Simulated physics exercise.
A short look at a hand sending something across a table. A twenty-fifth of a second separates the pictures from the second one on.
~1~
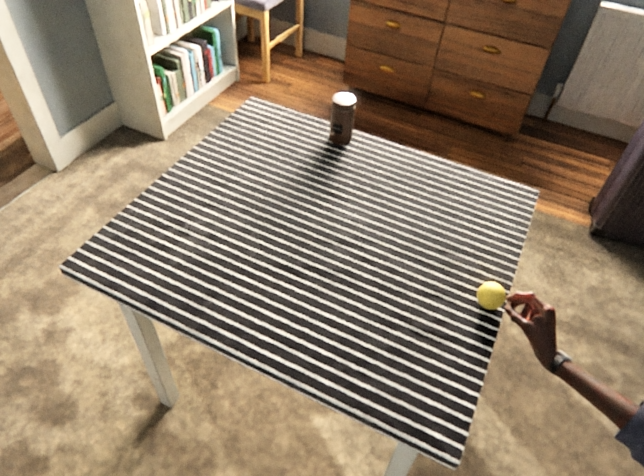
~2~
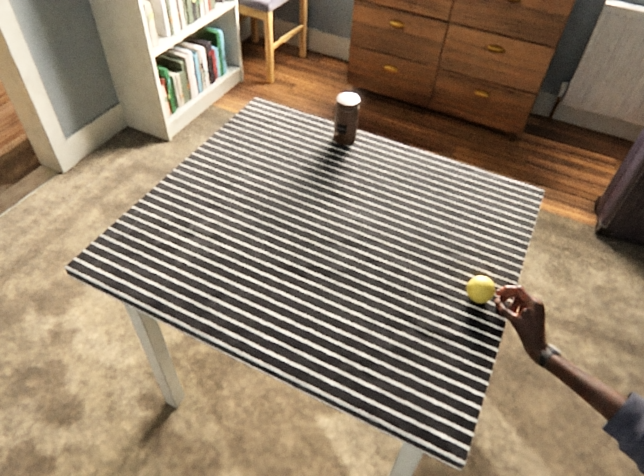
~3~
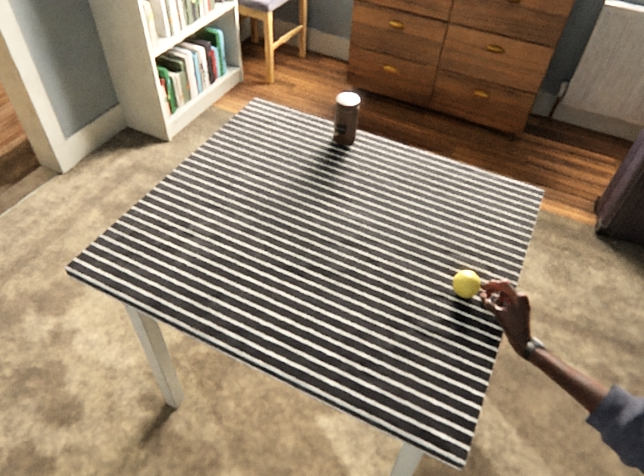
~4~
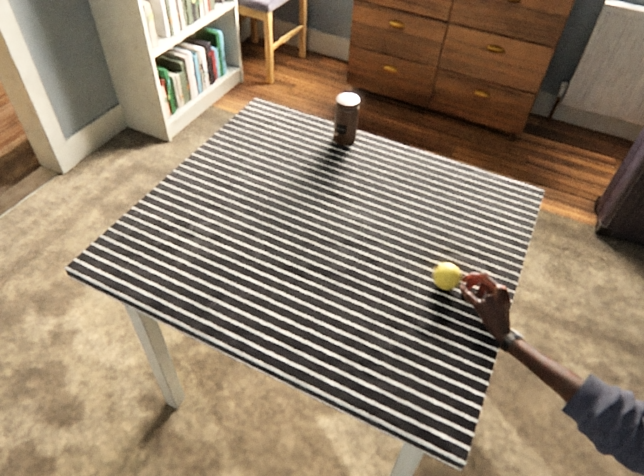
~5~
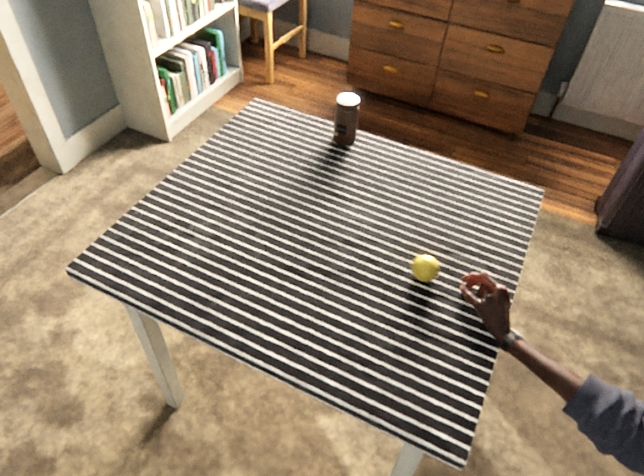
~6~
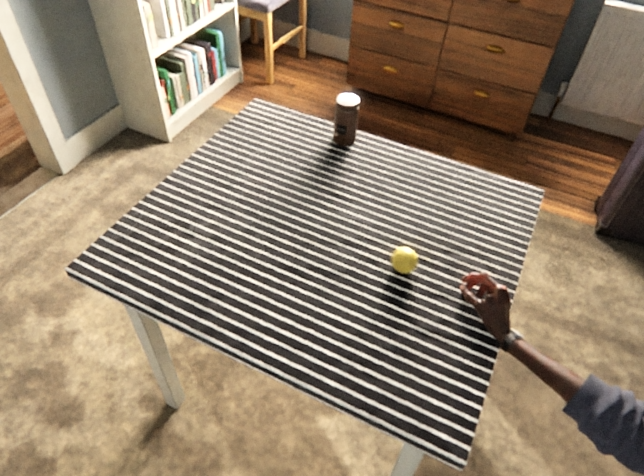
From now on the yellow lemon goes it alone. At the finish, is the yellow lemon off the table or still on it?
Off the table.
Then, 0.20 s after the last picture, yellow lemon rolled well along near (313, 225).
Then, 0.50 s after the last picture, yellow lemon rolled well along near (208, 185).
Then, 0.80 s after the last picture, yellow lemon now off the table.
Then, 1.00 s after the last picture, things are still on the move.
By the end, off the table, yellow lemon.
